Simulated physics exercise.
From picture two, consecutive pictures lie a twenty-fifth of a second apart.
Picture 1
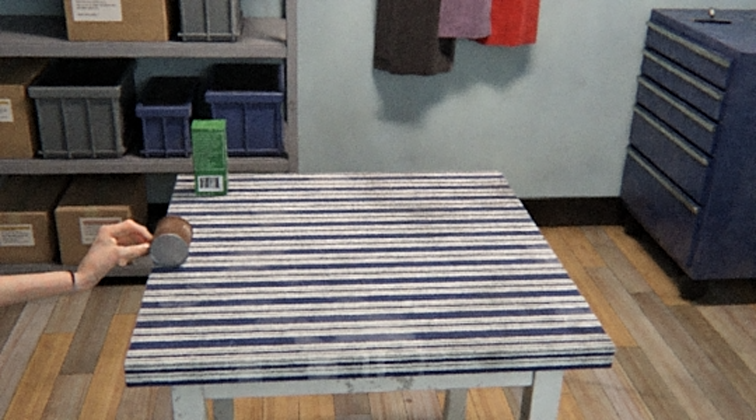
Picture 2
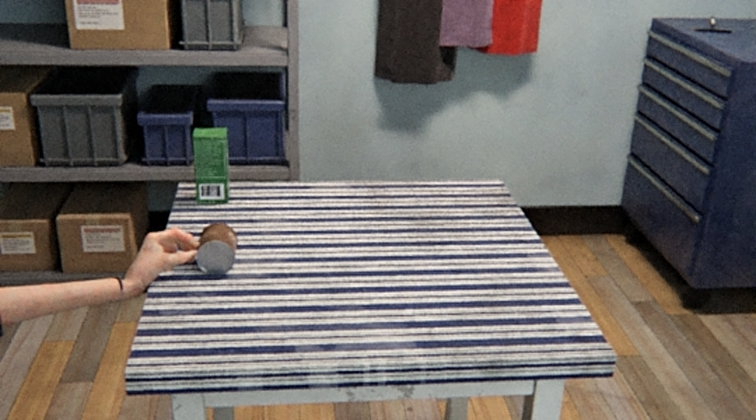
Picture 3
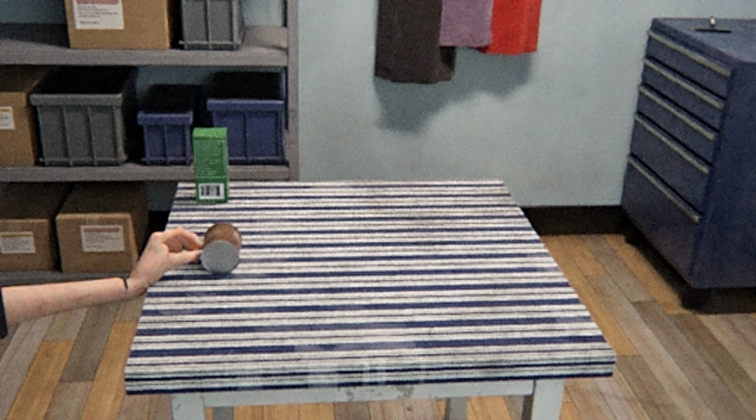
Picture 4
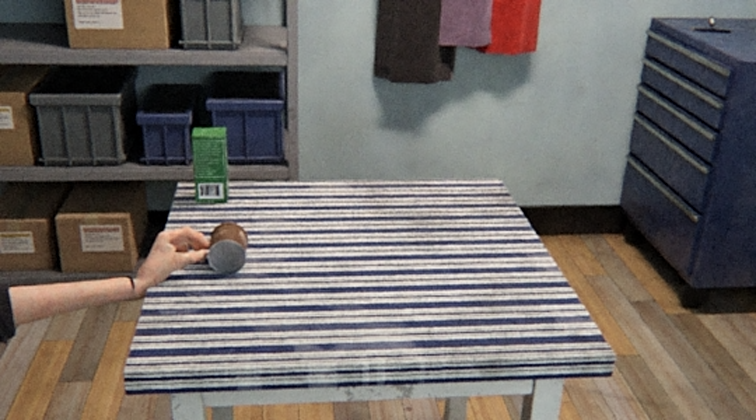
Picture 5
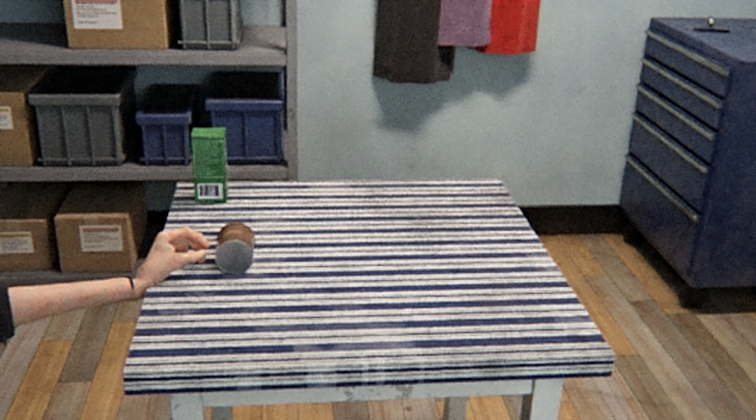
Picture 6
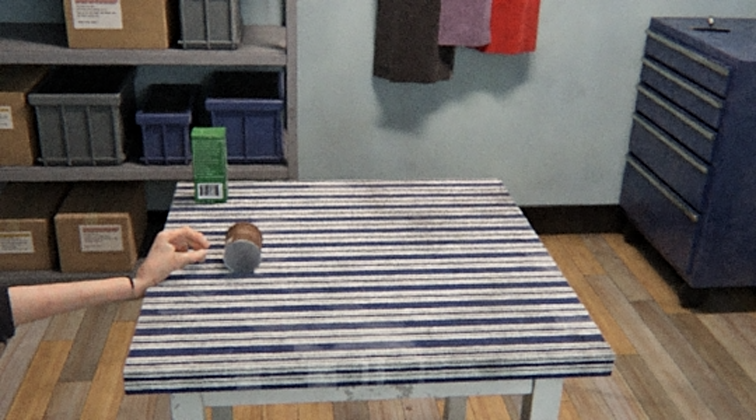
A brown tin lying on a striped table moves right with a hand, then rolls slightly away from the fingers.
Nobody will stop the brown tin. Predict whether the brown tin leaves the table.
It is left on the table.
Then, 0.20 s on from there, brown tin shifted about its own width near (278, 247).
Then, 0.40 s on from there, brown tin shifted well along near (308, 247).
Then, 0.70 s on from there, brown tin shifted well along near (342, 246).
Then, 1.00 s on from there, brown tin shifted well along near (367, 245).
In the end, moved from the start, brown tin. At the end, from the last picture's camera, brown tin near (382, 245).
